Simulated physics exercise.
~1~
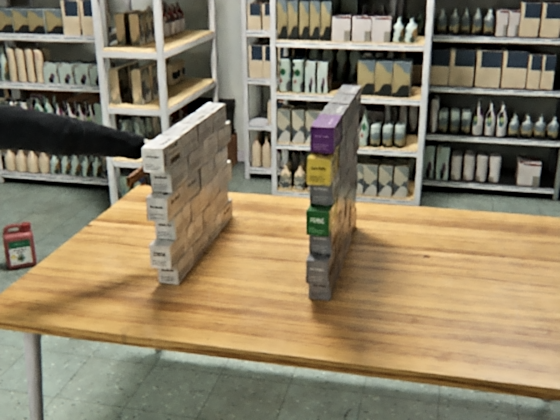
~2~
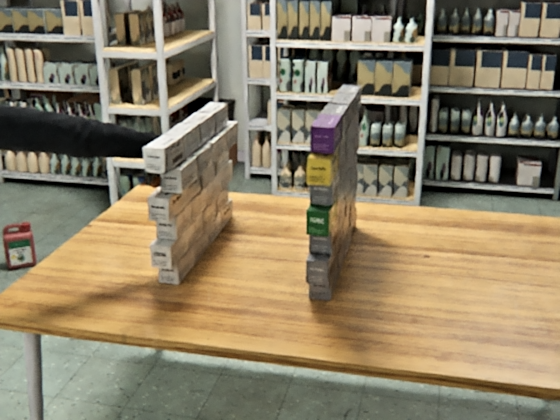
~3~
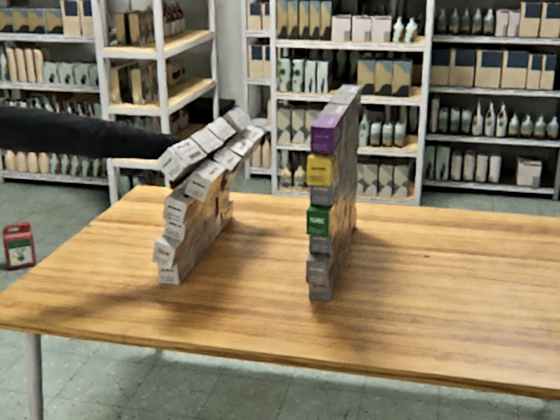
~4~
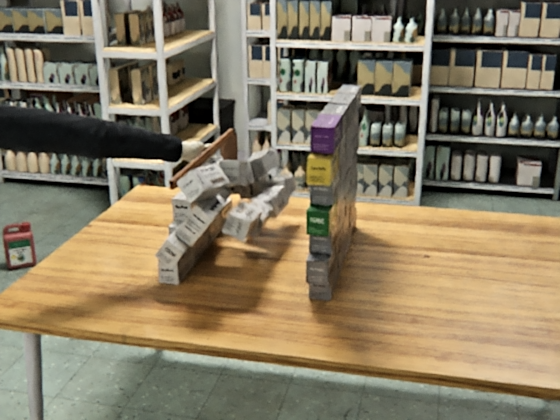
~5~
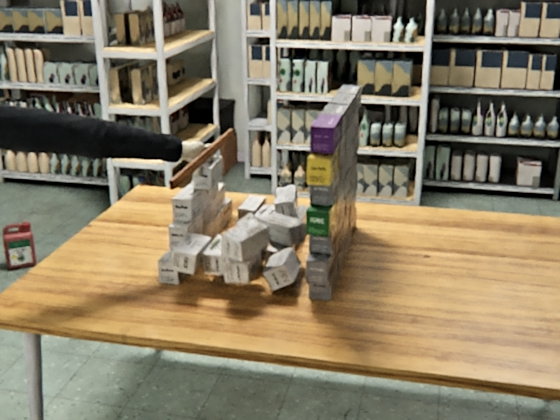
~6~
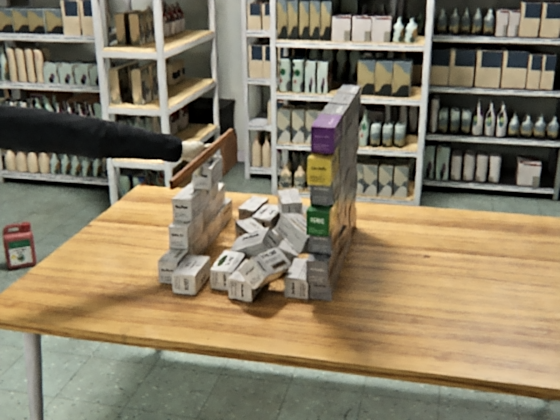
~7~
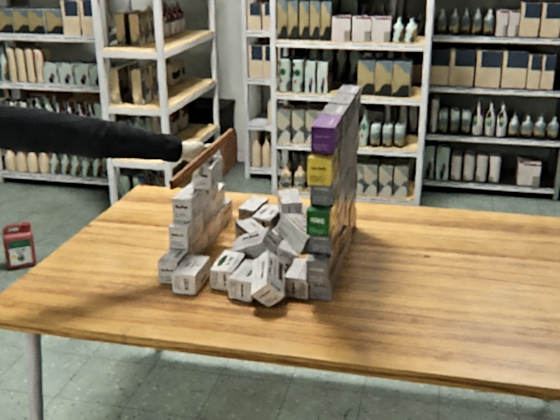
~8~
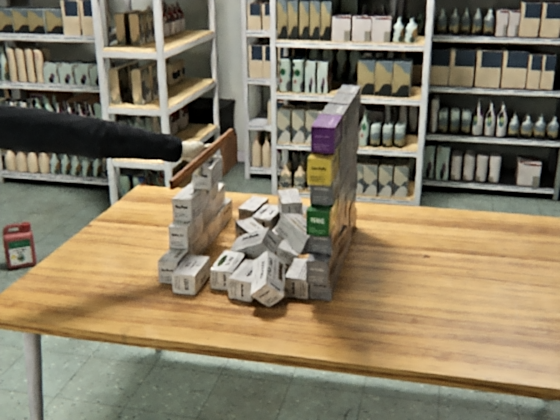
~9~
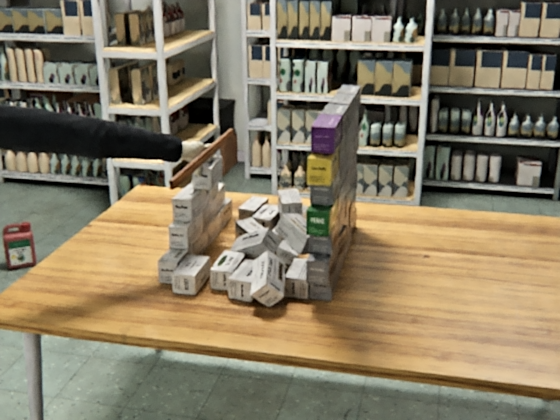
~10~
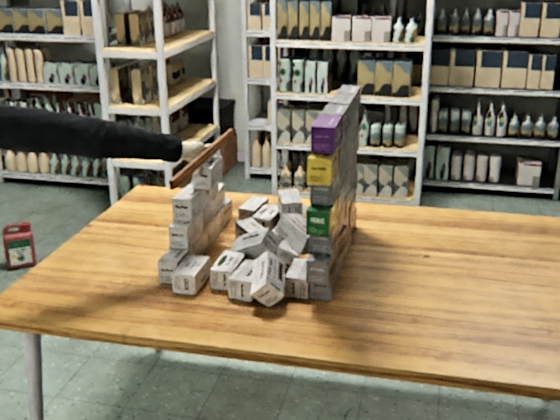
The video shows a dark-sleeved arm pushing a wooden board against the left of two walls of small boxes on a table. Its upper part topples rightward into a heap against the other wall, which stays standing with its purple, yellow and green boxes in place.
